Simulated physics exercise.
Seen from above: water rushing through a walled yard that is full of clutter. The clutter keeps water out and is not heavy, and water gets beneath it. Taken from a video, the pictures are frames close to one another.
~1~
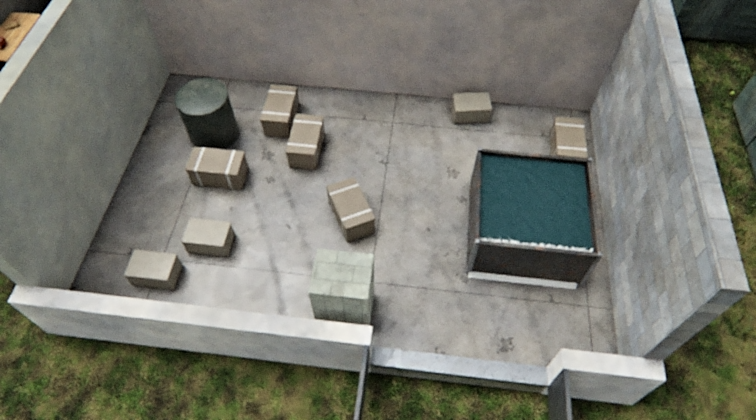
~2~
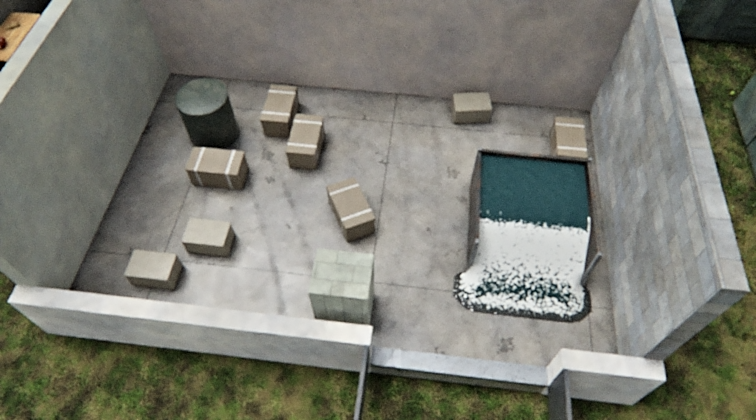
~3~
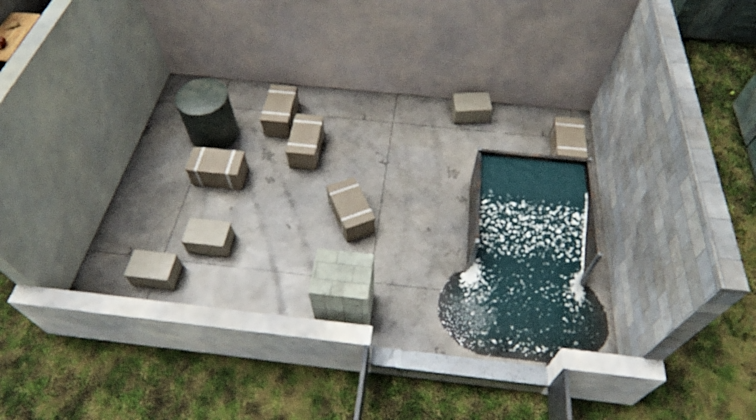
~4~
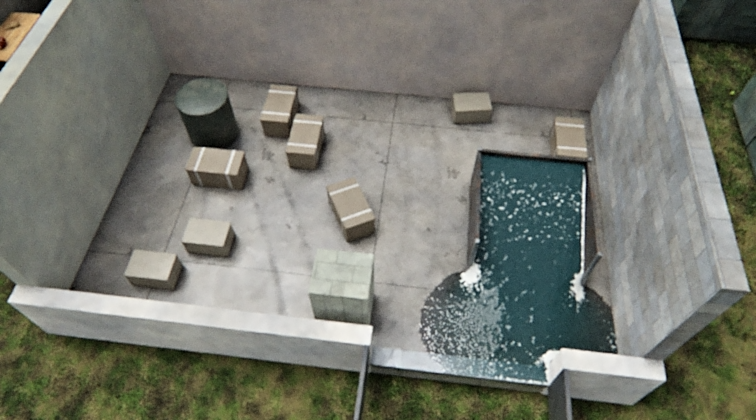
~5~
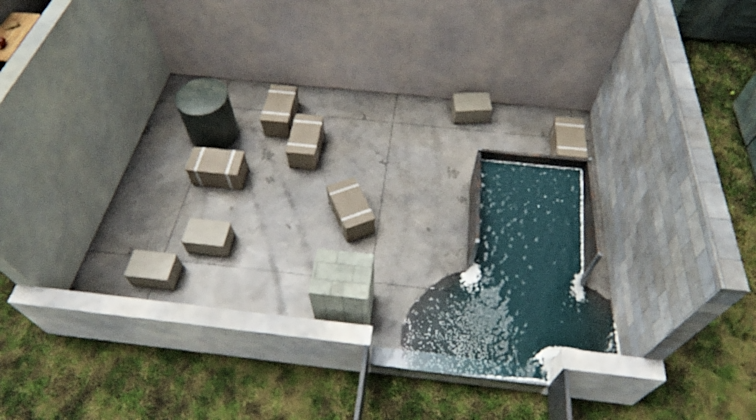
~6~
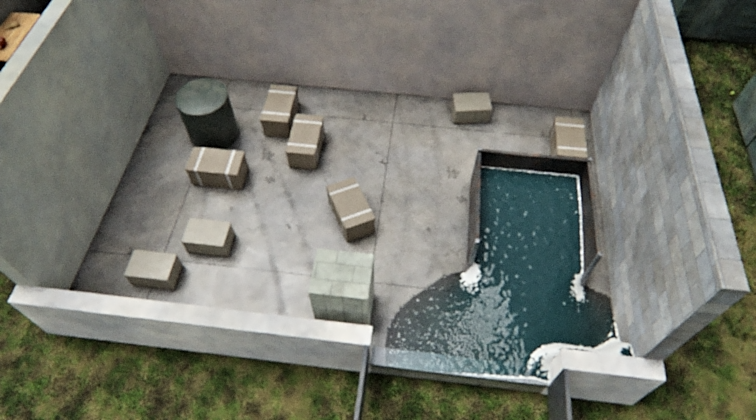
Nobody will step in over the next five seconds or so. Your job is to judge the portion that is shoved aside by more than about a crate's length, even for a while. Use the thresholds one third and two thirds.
I'd put it under one third.
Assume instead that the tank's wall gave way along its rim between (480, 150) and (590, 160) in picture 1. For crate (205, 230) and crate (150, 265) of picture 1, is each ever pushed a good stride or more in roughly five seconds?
Taking them in turn: Distance reached and distance not reached.
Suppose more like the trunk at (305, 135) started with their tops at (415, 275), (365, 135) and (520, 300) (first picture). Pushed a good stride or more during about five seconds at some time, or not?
Here's how it goes: Never gets far, never gets far, and lastly sent far off.
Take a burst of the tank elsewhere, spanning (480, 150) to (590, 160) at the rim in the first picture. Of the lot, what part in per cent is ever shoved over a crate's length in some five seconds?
Roughly 80 %.
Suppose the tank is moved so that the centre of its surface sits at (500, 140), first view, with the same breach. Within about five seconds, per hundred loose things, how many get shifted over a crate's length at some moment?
Roughly 0 in a hundred.
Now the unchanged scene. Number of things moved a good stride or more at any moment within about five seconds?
That adds up to 2.
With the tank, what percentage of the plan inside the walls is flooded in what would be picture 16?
25 %.
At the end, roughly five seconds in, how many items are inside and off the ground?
Result - 0.
A moment on, 0 of 8 are well off their spots; 0 afloat.
Next, 0 of 8 are well off their spots; 0 afloat.
Later, 0 of 8 are well off their spots; 0 afloat.
In the end, 2 of 8 are well off their spots, and 2 have been at some point; 0 afloat.
